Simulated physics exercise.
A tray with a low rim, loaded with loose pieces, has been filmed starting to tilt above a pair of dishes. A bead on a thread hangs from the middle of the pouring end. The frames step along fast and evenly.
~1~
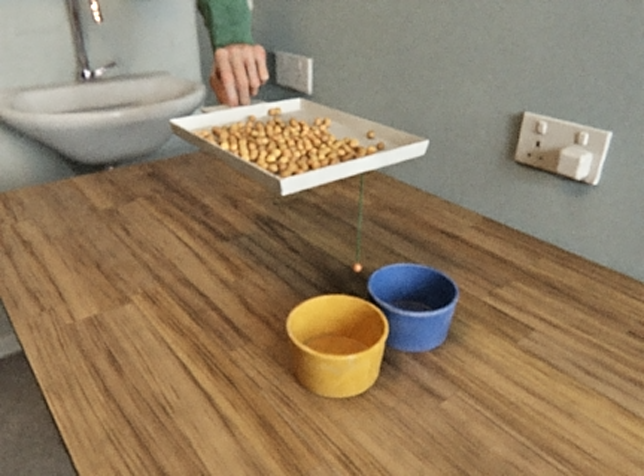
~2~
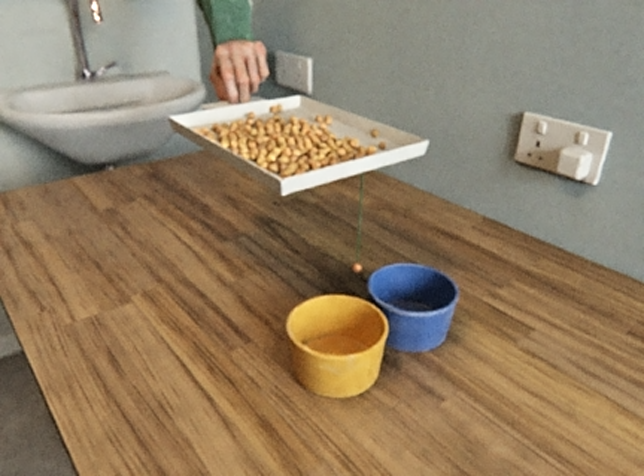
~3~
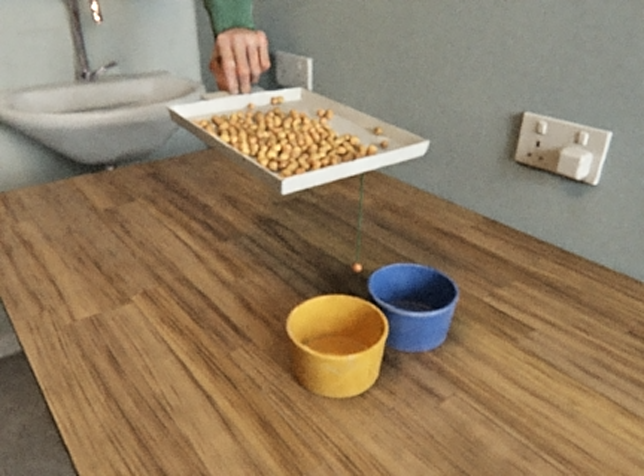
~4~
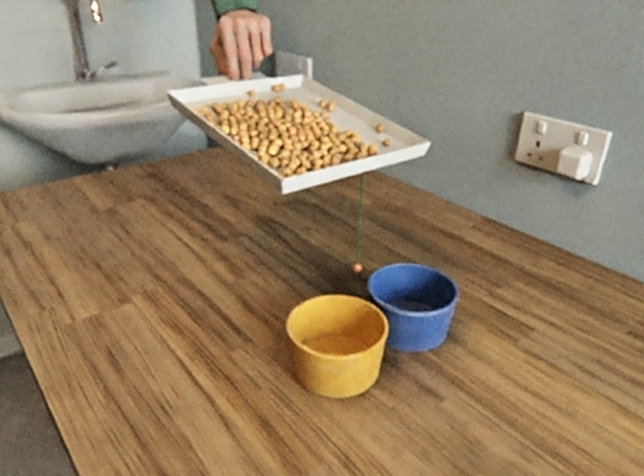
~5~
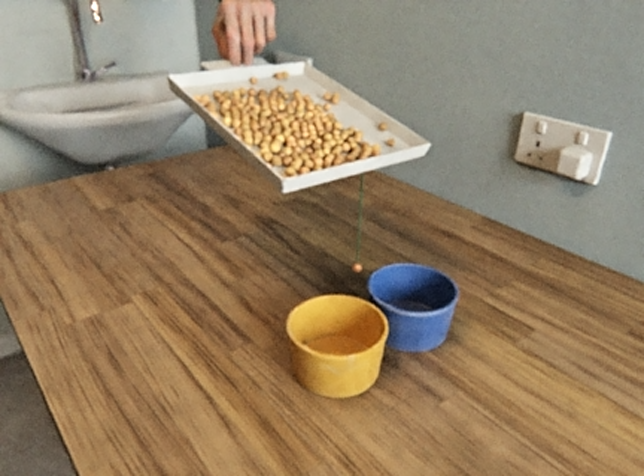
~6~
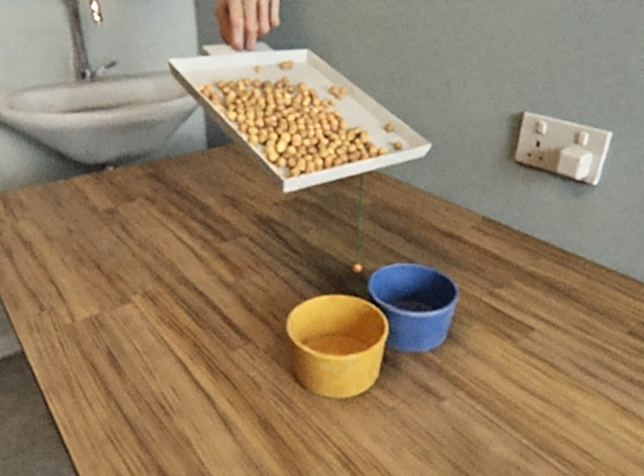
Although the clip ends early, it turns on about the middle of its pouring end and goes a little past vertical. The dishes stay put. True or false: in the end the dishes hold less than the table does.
False.
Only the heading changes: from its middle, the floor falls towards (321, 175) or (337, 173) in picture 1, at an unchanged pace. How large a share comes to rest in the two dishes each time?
In order: About 70, then 70 percent.
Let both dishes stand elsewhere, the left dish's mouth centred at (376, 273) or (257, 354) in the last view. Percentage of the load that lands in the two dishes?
Trial 1 around 20 percent, trial 2 around 30 percent.
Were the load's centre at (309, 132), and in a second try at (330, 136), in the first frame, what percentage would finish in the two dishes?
First 80 %, then 70 %.
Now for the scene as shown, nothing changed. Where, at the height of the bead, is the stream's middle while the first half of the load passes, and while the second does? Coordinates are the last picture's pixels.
About (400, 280) to begin with, then about (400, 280).
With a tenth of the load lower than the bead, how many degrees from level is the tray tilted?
Somewhere near 75°.
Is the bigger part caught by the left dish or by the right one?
That's the right side.
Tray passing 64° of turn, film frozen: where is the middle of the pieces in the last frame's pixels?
Centre estimate: (360, 145).
Just after the last frame, tray tipped steeply; almost all on the tray; just a few in the right dish; about a tenth in the air.
A moment on, tray tipped past a quarter turn; about a tenth on the tray; roughly a quarter in the left dish; roughly a third in the right dish; about a tenth outside both; roughly a quarter in the air.
Further on, tray tipped past a quarter turn; roughly a quarter in the left dish; roughly half in the right dish; roughly a quarter outside both.
When it is over, tray tipped past a quarter turn; roughly a quarter in the left dish; roughly half in the right dish; roughly a quarter outside both.
